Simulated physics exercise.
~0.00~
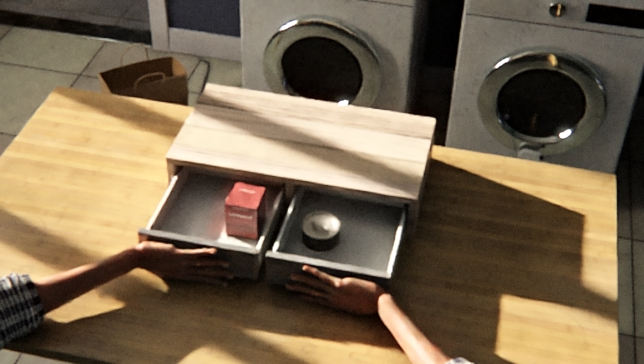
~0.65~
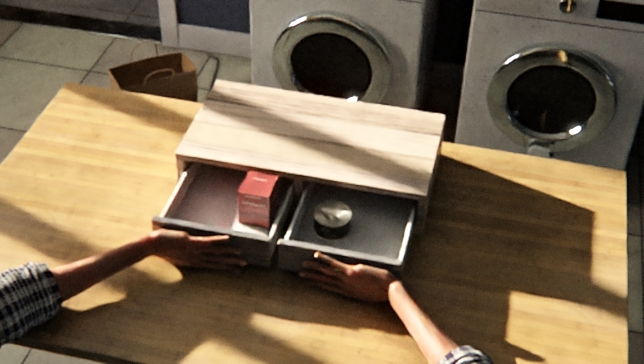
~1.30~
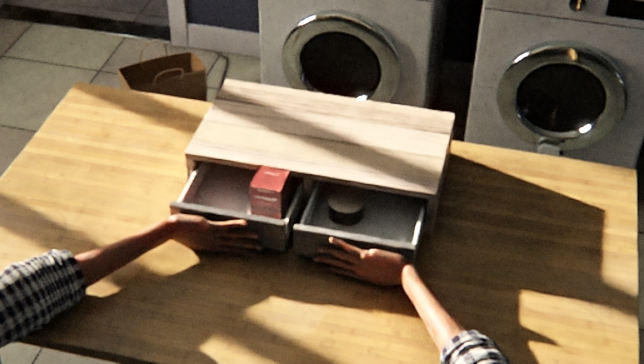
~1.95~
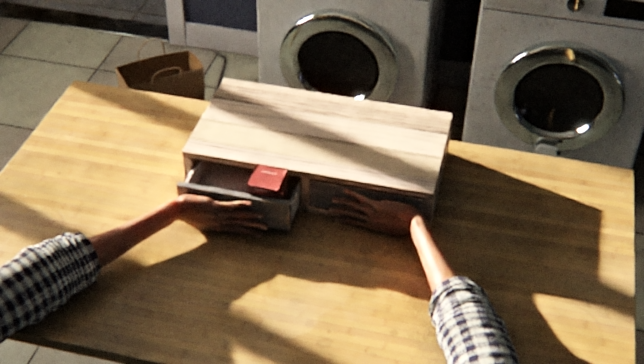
Two drawers of a low wooden cabinet, one holding an upright red carton and the other a small dark round tin, slide inward as two hands push them; the left stays ajar with the carton still showing, while the right closes fully, hiding the tin.
